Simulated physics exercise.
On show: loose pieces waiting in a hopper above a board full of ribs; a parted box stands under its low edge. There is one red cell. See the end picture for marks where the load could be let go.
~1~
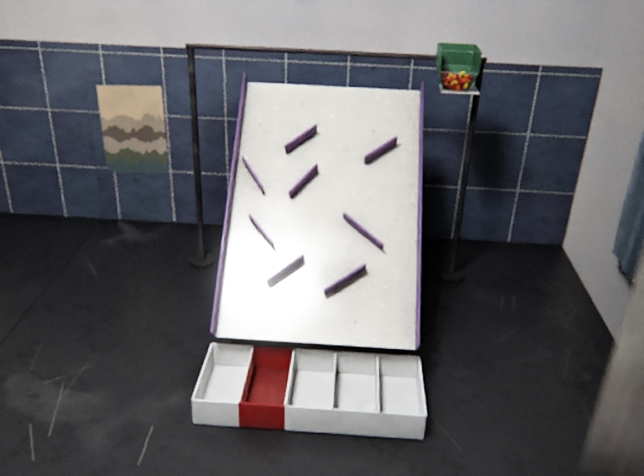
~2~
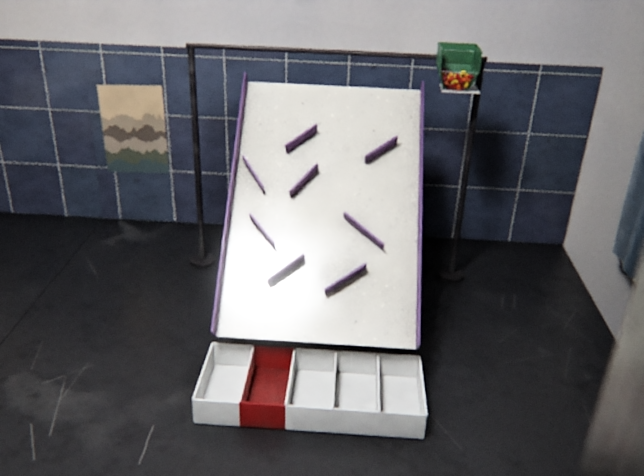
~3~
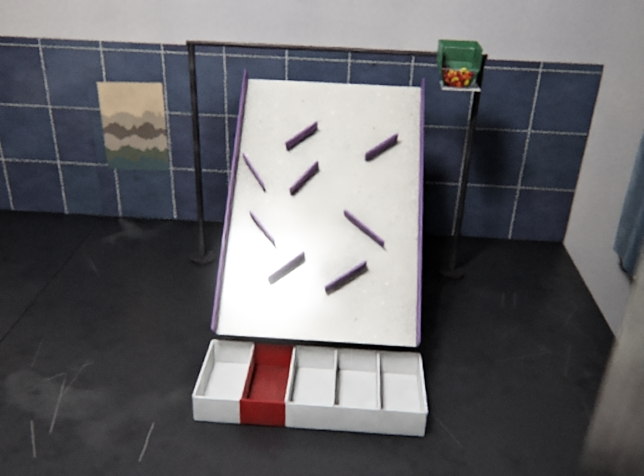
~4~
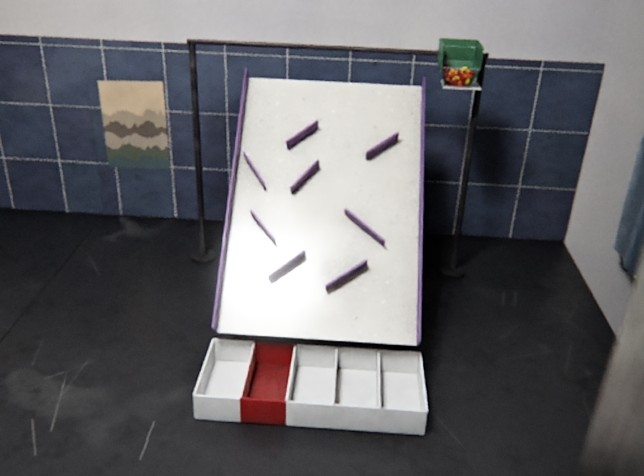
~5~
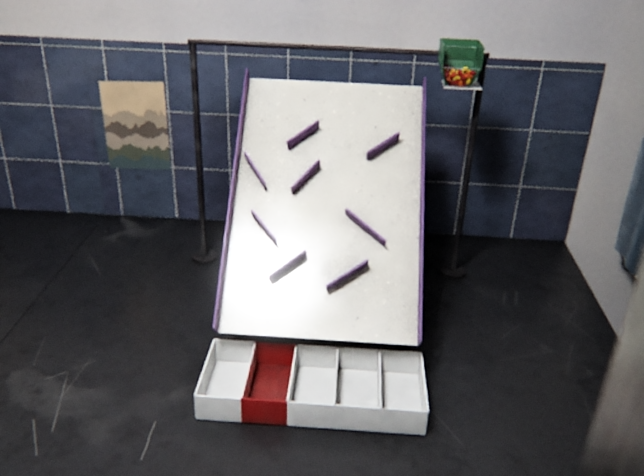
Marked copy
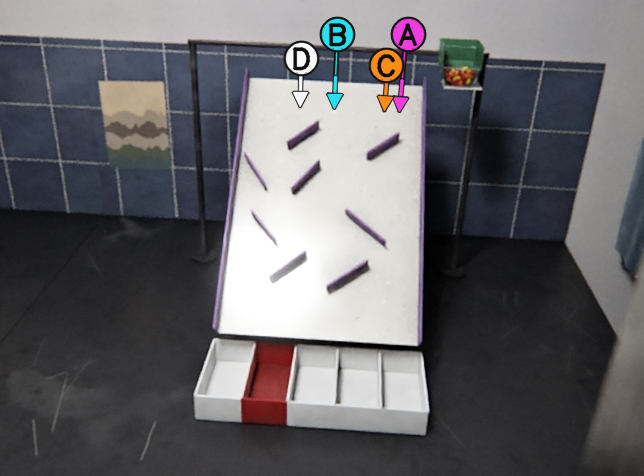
A tilted white board with purple ribs stood above a divided white box with one red compartment, while a green hopper of orange and red pieces sat at upper right; nothing noticeably moved.
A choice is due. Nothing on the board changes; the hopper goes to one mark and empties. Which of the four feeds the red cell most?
B beats the others.
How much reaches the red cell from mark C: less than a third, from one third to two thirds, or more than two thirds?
It is less than a third.
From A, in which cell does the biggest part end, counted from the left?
It is the fifth one.
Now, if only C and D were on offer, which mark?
That is mark C.
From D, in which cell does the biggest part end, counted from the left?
The first from the left.
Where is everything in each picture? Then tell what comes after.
Hopper at (452, 78), jelly beans, door shut, in the first picture.
Ribs (285, 146) to (317, 124), (365, 156) to (398, 136), (243, 155) to (263, 187), in the second picture.
Ribs (290, 189) to (318, 161), (250, 211) to (274, 240), (344, 209) to (384, 242), in the third picture.
Ribs (268, 276) to (305, 250), (325, 286) to (367, 260), in the fourth picture.
Red cell at (264, 410), number 2 of 5 from the left, in the fifth picture.
On the marked copy, mark A meets the board at (399, 106); mark B meets the board at (334, 103); mark C meets the board at (384, 105); mark D meets the board at (300, 101).
For mark A, a small part in the red cell, most in other cells, a small part outside the box.
For mark B, about a third in the red cell, about two thirds in other cells.
For mark C, about a quarter in the red cell, about two thirds in other cells, a stray few held on the board, a small part outside the box.
For mark D, a small part in the red cell, nearly all in other cells.
